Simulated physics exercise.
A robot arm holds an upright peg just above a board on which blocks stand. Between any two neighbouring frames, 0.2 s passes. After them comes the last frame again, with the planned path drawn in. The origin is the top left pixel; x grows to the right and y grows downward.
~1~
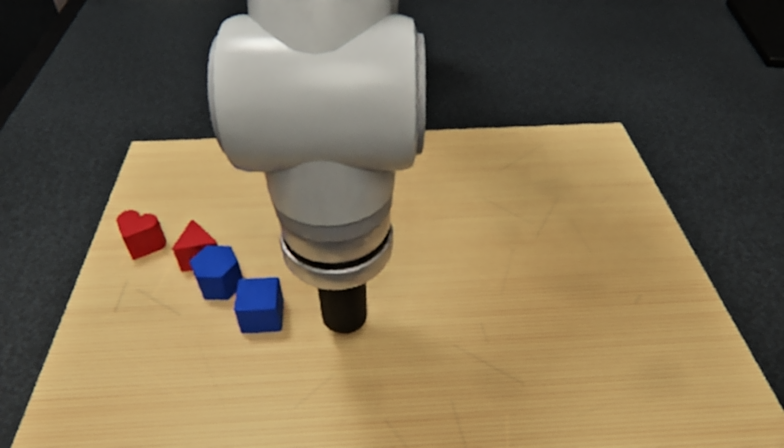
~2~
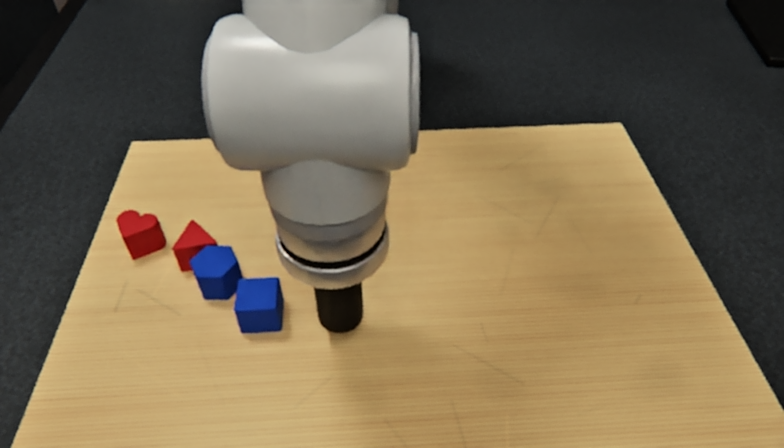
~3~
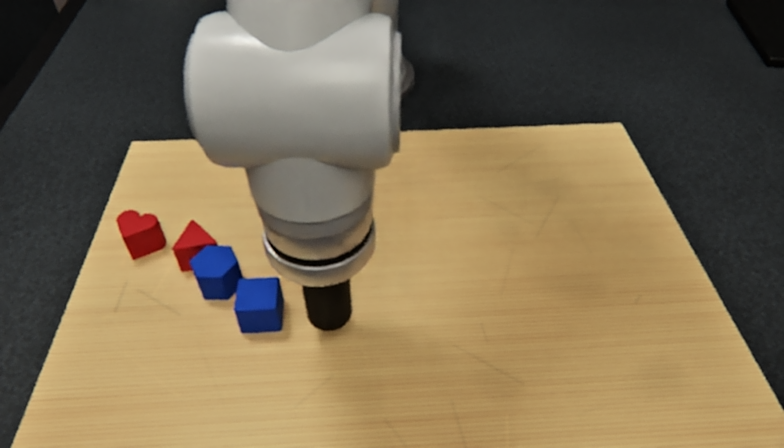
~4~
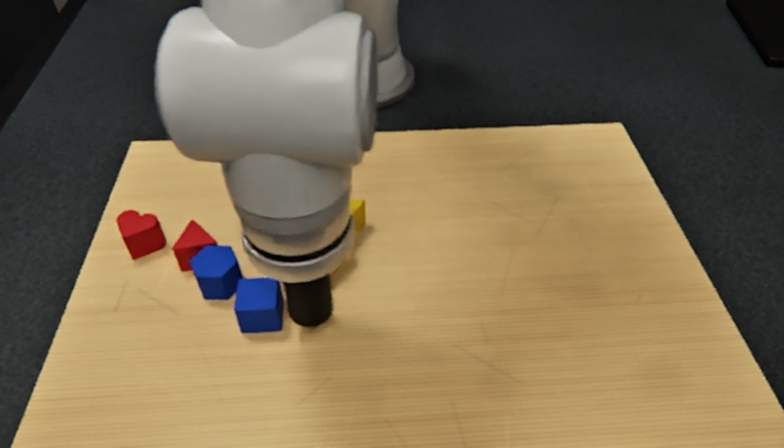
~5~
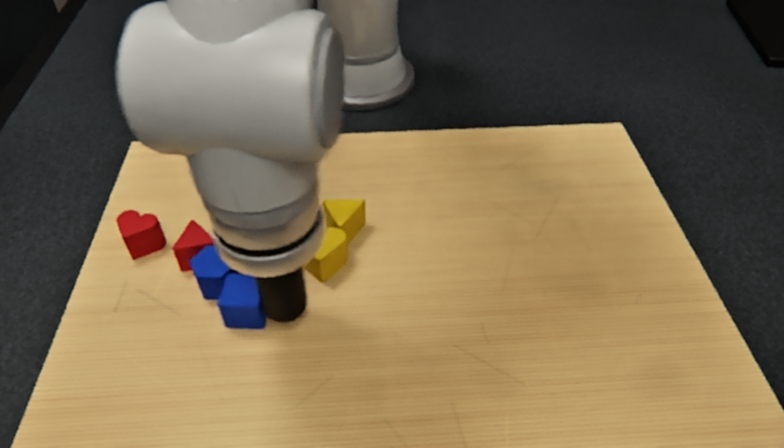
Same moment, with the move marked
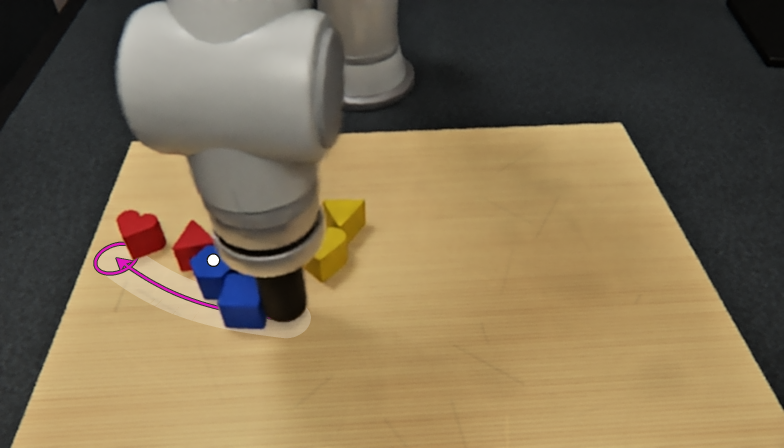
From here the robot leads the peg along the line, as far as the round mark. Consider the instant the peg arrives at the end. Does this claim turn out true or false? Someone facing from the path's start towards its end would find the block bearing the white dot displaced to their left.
My answer: False.
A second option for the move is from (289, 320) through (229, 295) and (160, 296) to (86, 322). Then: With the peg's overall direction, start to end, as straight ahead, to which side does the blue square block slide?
The answer is left.
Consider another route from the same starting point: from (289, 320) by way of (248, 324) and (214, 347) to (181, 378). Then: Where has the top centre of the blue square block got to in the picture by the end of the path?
Its top middle will sit at (188, 292).
The drawn path runs from (289, 320) through (220, 308) and (162, 287) to (116, 258); the dot is on the blue hexagon.
The first path, step by step. One third of the way, peg at (215, 293); red triangular piece at (193, 227); blue hexagon at (191, 254), turned 55° clockwise; blue square block at (168, 287).
Two thirds of the way, peg at (155, 271); red heart at (133, 218), turned 15° anticlockwise; red triangular piece at (194, 215), turned 55° clockwise; blue hexagon at (161, 232), turned 110° clockwise; blue square block at (110, 285), turned 50° anticlockwise.
At the end, peg at (109, 243); red heart at (130, 205), turned 35° anticlockwise; red triangular piece at (195, 213), turned 65° clockwise; blue hexagon at (154, 221), turned 150° clockwise; blue square block at (106, 286), turned 60° anticlockwise.
